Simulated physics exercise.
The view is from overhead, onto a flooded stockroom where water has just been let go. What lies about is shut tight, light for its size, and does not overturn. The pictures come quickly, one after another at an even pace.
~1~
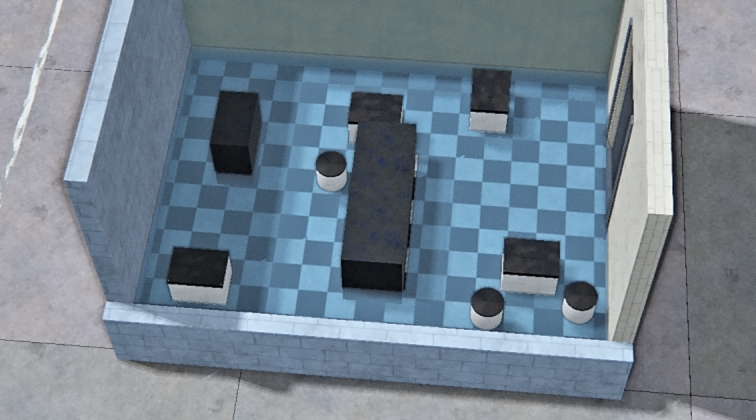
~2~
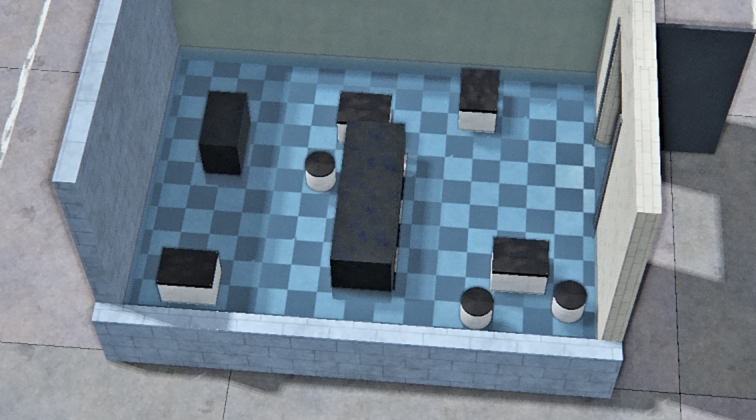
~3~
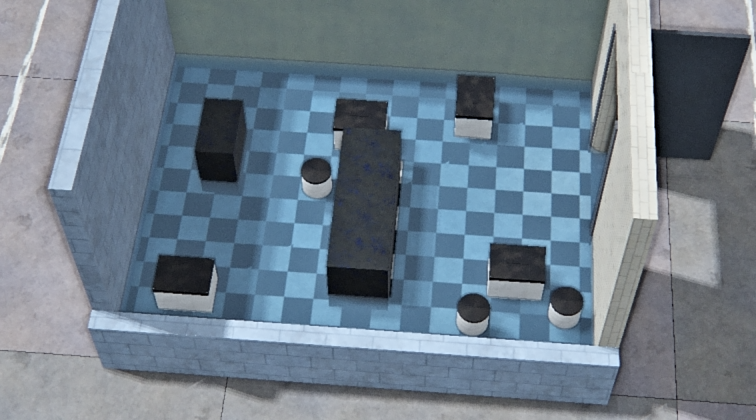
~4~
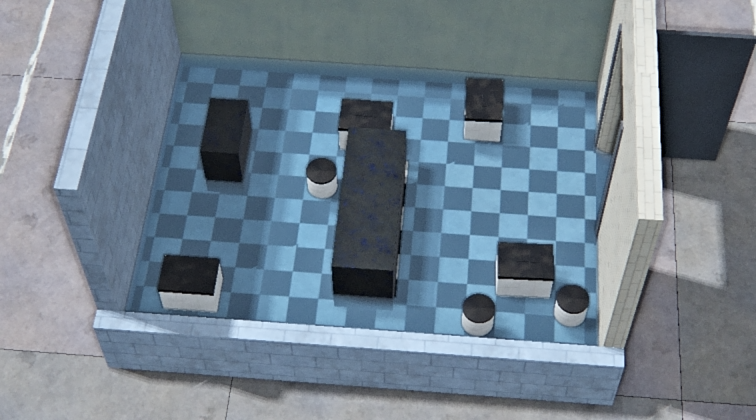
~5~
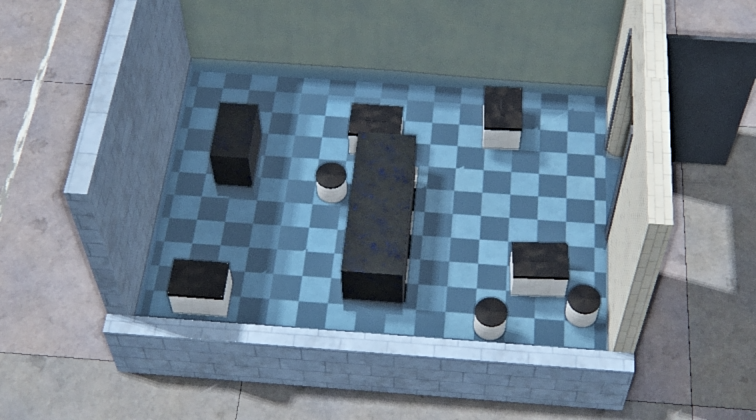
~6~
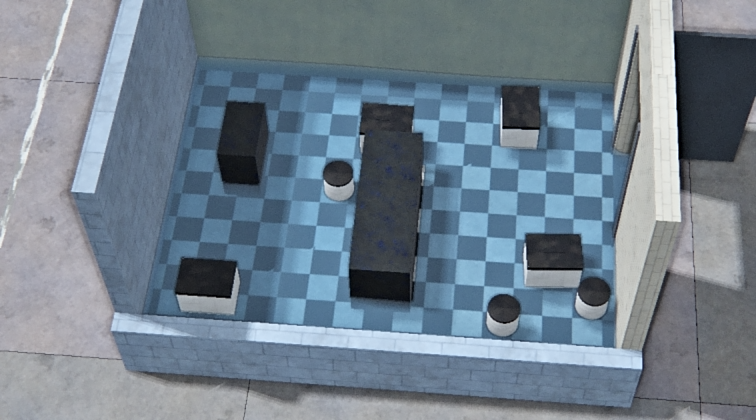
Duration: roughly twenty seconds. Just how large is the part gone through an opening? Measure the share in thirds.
Top third.
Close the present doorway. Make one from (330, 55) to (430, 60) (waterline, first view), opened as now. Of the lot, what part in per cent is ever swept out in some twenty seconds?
It works out at 40 percent.
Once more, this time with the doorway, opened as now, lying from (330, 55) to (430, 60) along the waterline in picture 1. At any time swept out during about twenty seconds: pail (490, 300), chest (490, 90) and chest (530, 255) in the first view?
Taken in that order, the answers are not lost, swept away, not lost.
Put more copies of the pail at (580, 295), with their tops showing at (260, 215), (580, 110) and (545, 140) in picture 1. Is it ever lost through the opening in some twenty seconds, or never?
The first does not leave, the second leaves, and the third leaves.
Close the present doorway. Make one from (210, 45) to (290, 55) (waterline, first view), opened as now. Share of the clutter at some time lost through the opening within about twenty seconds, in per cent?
Near 40 in a hundred.
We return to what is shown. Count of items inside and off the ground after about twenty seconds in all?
I make it 1.
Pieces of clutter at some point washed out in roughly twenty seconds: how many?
Count: 6.
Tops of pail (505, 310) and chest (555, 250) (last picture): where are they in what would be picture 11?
(529, 298) and (584, 221), roughly.
A moment on, 0 of 7 are out; 7 afloat.
Next, 3 of 7 are out; 4 afloat.
Later, 6 of 7 are out; 1 afloat.
In the end, 6 of 7 are out; 1 afloat.
